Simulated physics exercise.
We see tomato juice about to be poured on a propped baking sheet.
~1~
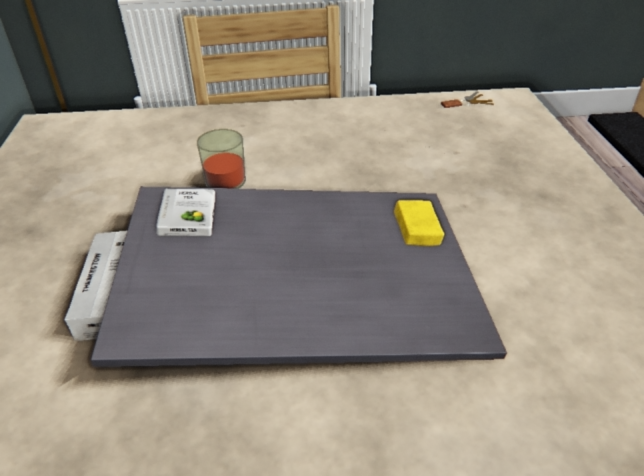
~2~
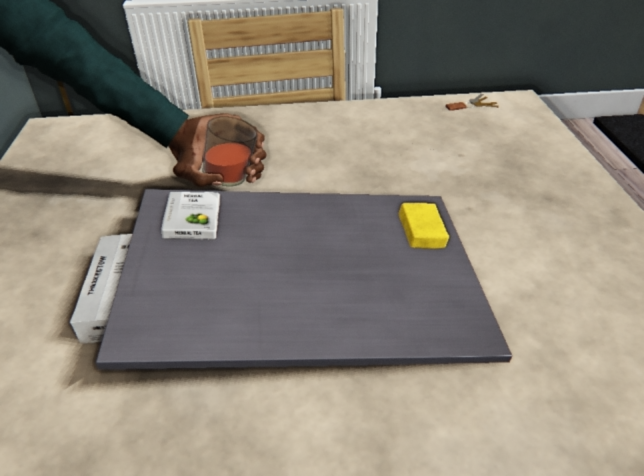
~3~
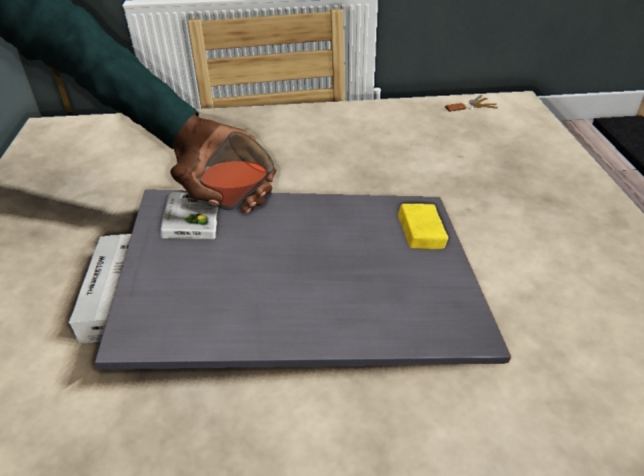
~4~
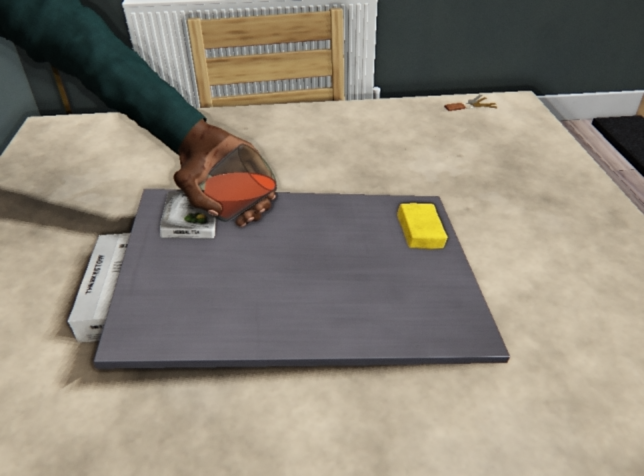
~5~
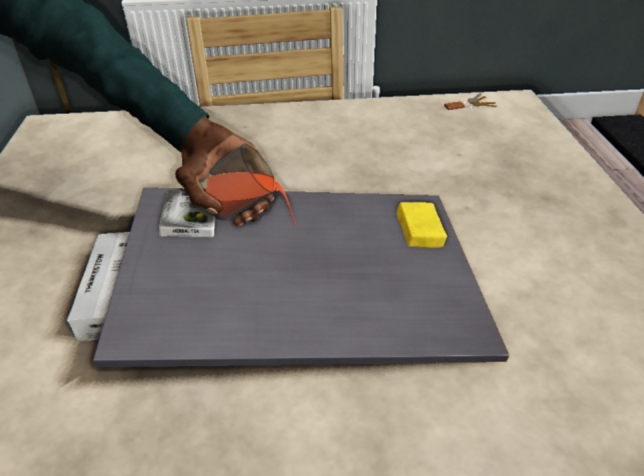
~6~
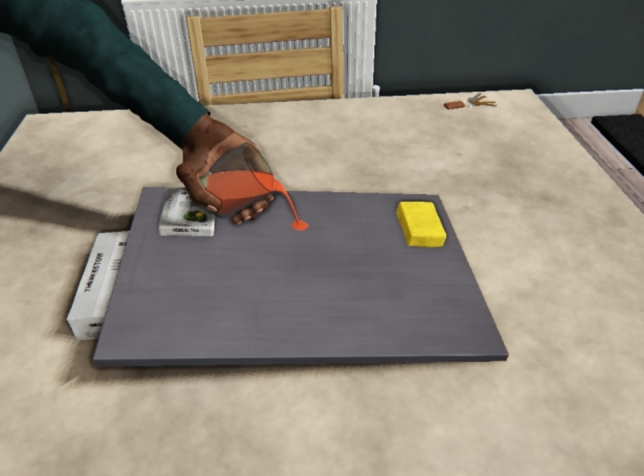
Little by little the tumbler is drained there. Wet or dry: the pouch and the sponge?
The pouch escapes; the sponge is reached.
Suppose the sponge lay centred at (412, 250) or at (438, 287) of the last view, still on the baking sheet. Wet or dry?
One: It ends up in the puddle. Two: It stays dry.
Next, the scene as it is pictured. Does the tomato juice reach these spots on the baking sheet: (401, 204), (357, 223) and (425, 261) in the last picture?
In turn: Reached, wet, soaked.
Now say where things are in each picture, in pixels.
The first picture shows the baking sheet slopes down to the right; tumbler (223, 159) about a third full; pouch (187, 212); sponge (418, 222).
The second picture shows tumbler about a third full, surface at (228, 154); pouch (192, 215).
The third picture shows tumbler (236, 170) tipped 40° with all of its load; sponge (422, 226).
The fourth picture shows the baking sheet slopes down to the right; tumbler (238, 183) tipped 50° with all of its load; pouch (191, 214).
The fifth picture shows the first of it lands; tumbler (237, 182) tipped 55° with all of its load; sponge (420, 224).
The sixth picture shows the first of it lands; tumbler (238, 180) tipped 60° with all of its load; pouch (190, 212); sponge (420, 224).
Next, it runs down to the right; the pouch is clear of it; the sponge is in it.
After that, it runs down to the right and off the end; the pouch is clear of it; the sponge is in it.
Finally, it runs down to the right and off the end; the pouch is clear of it; the sponge is in it.
